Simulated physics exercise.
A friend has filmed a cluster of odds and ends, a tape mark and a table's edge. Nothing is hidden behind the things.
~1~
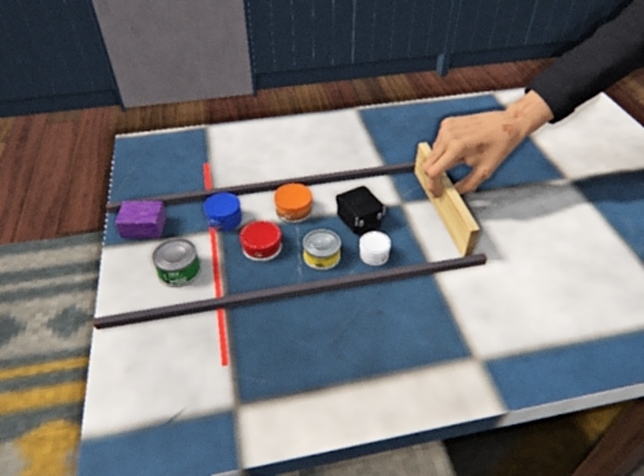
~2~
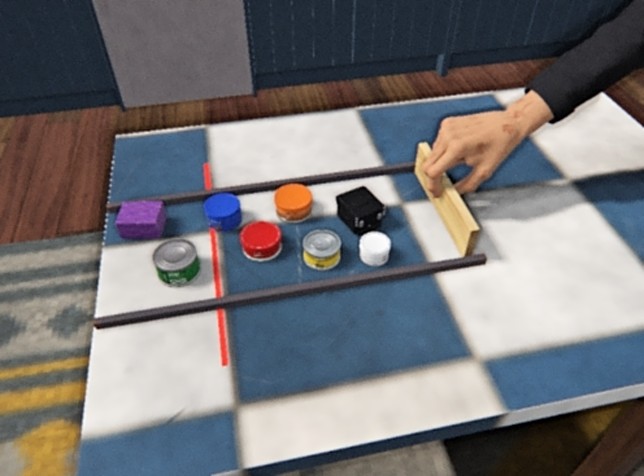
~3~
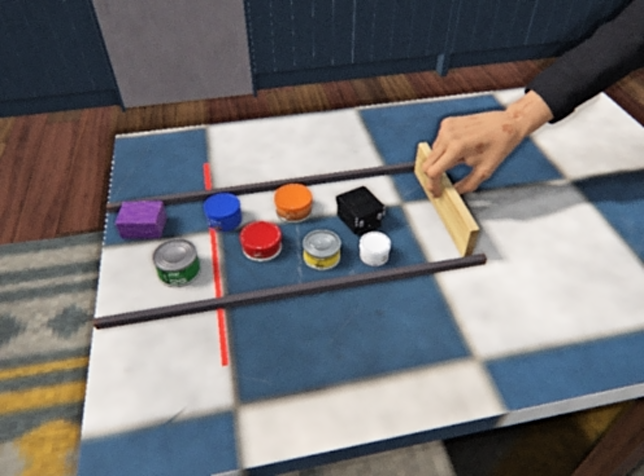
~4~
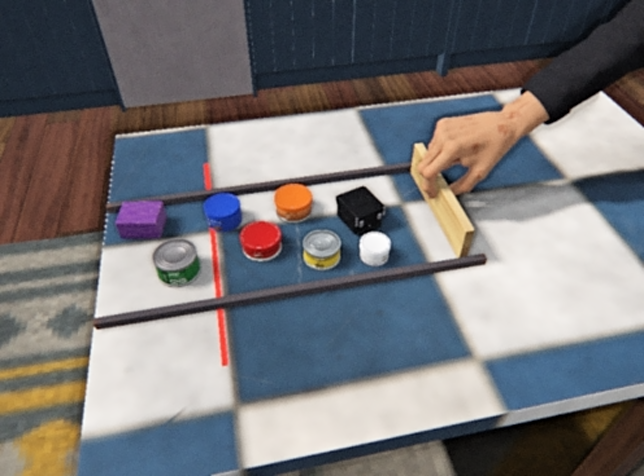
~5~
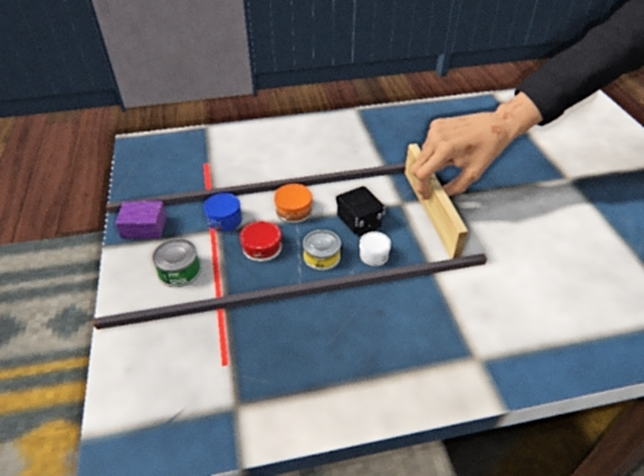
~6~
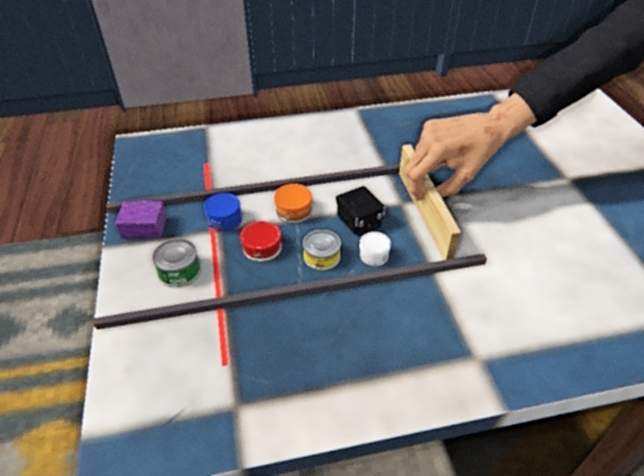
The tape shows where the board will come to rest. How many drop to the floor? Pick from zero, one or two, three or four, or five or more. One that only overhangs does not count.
The number that fall off is zero.
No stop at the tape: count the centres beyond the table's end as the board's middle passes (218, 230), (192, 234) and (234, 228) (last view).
Past the end: 0, 1 and 0.
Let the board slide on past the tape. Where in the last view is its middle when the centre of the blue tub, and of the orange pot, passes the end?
Its middle is around (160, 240) and around (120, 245).
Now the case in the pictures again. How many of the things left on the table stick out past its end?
It comes to 1.
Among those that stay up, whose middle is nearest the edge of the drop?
It is the purple block.
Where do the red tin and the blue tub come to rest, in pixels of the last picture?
The red tin at (156, 249), the blue tub at (156, 221).
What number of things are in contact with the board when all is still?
It touches 4.
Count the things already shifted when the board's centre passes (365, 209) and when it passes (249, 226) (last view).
At the one place 2, at the other 7.
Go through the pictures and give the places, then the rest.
Purple block (142, 220); green pot (177, 262); blue tub (224, 212); board (444, 197); tape (214, 246), in the first frame.
Green pot (177, 263); yellow tin (322, 250), in the second frame.
Blue tub (224, 212); red tin (261, 241), in the third frame.
Purple block (142, 220); white pot (375, 250), in the fourth frame.
Green pot (177, 263); board (433, 199), in the fifth frame.
Purple block (142, 220); green pot (177, 263); blue tub (224, 212); board (427, 200); tape (214, 246), in the sixth frame.
Early on, none off yet; purple block at rest near (142, 220); green pot at rest near (177, 263); blue tub at rest near (224, 212).
Finally, the number that fall off is zero.
